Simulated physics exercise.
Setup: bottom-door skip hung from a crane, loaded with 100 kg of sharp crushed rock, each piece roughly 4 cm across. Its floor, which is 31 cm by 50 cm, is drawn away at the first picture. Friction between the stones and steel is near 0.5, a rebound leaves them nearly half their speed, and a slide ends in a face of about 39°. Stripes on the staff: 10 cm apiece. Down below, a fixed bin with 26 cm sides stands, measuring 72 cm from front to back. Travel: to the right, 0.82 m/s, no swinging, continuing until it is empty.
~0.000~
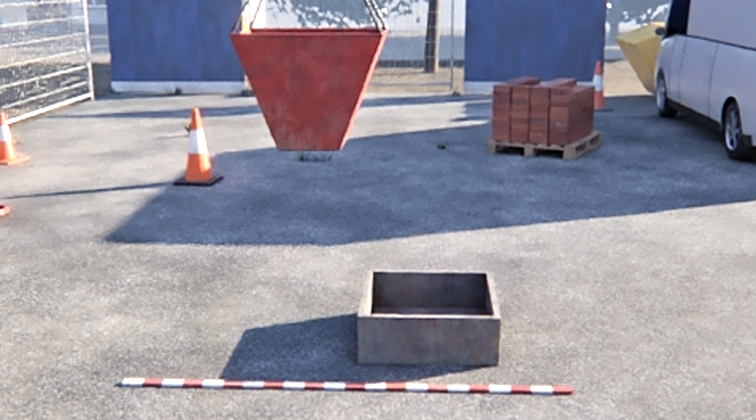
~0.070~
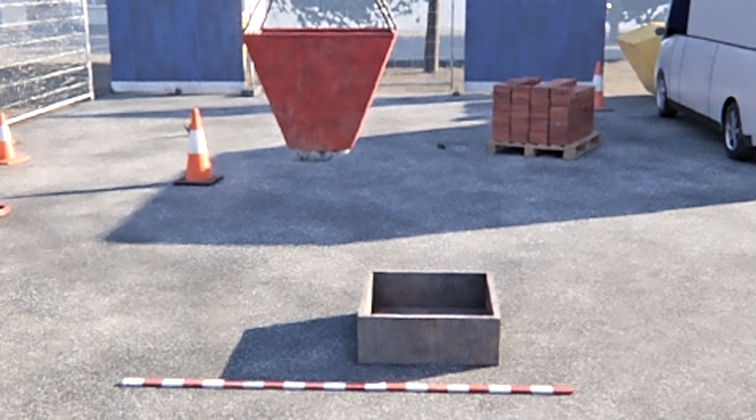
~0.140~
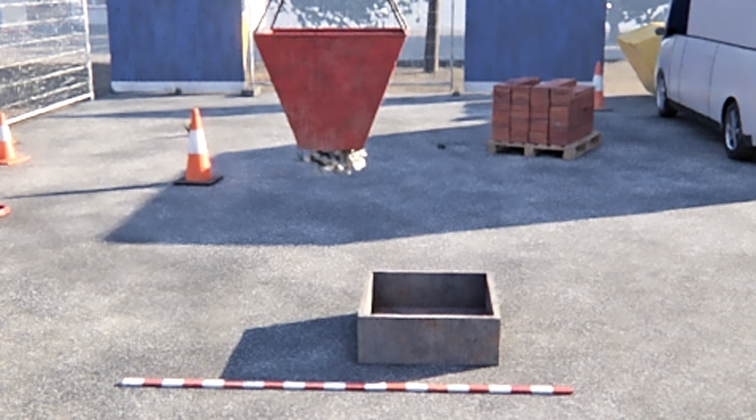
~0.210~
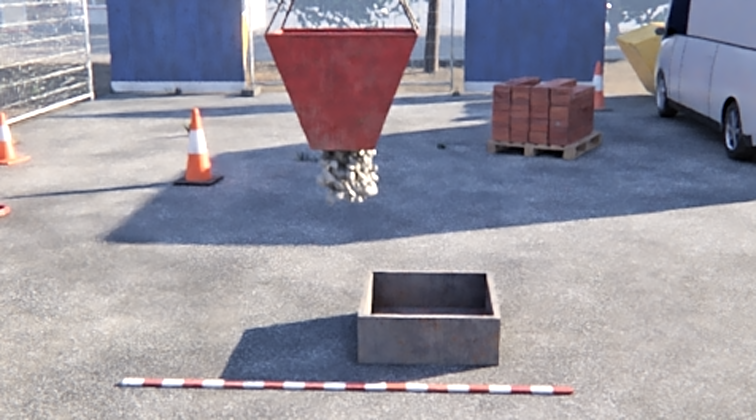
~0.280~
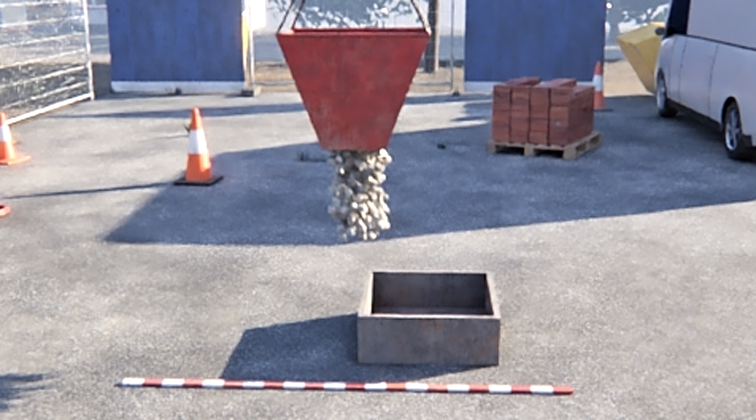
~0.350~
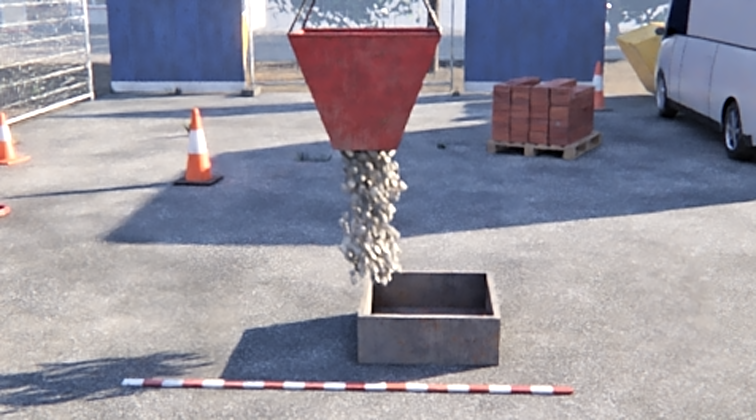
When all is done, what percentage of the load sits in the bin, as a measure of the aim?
I would say 97 per cent.
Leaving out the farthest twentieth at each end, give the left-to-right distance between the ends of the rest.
I'd put it at close to 60 cm.
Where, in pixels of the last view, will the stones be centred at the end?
Centre position approx (429, 315).
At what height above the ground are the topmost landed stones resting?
I'd put it at close to 24 cm off the ground.
After 0.7 s, 0 % in the bottom-door skip, 3 % falling or lying left of the bin, 97 % falling or lying in the bin; the stones farthest right are at (484, 321).
After 1.1 s, 0 % in the bottom-door skip, 3 % falling or lying left of the bin, 97 % falling or lying in the bin; the stones farthest right are at (490, 305).
After 1.7 s, 0 % in the bottom-door skip, 3 % falling or lying left of the bin, 97 % falling or lying in the bin; the stones farthest right are at (495, 317).
After 2.6 s, 0 % in the bottom-door skip, 3 % falling or lying left of the bin, 97 % falling or lying in the bin; the stones farthest right are at (495, 317).
After 4.5 s, 0 % in the bottom-door skip, 3 % left of the bin, 97 % in the bin; the stones farthest right are at (495, 317).
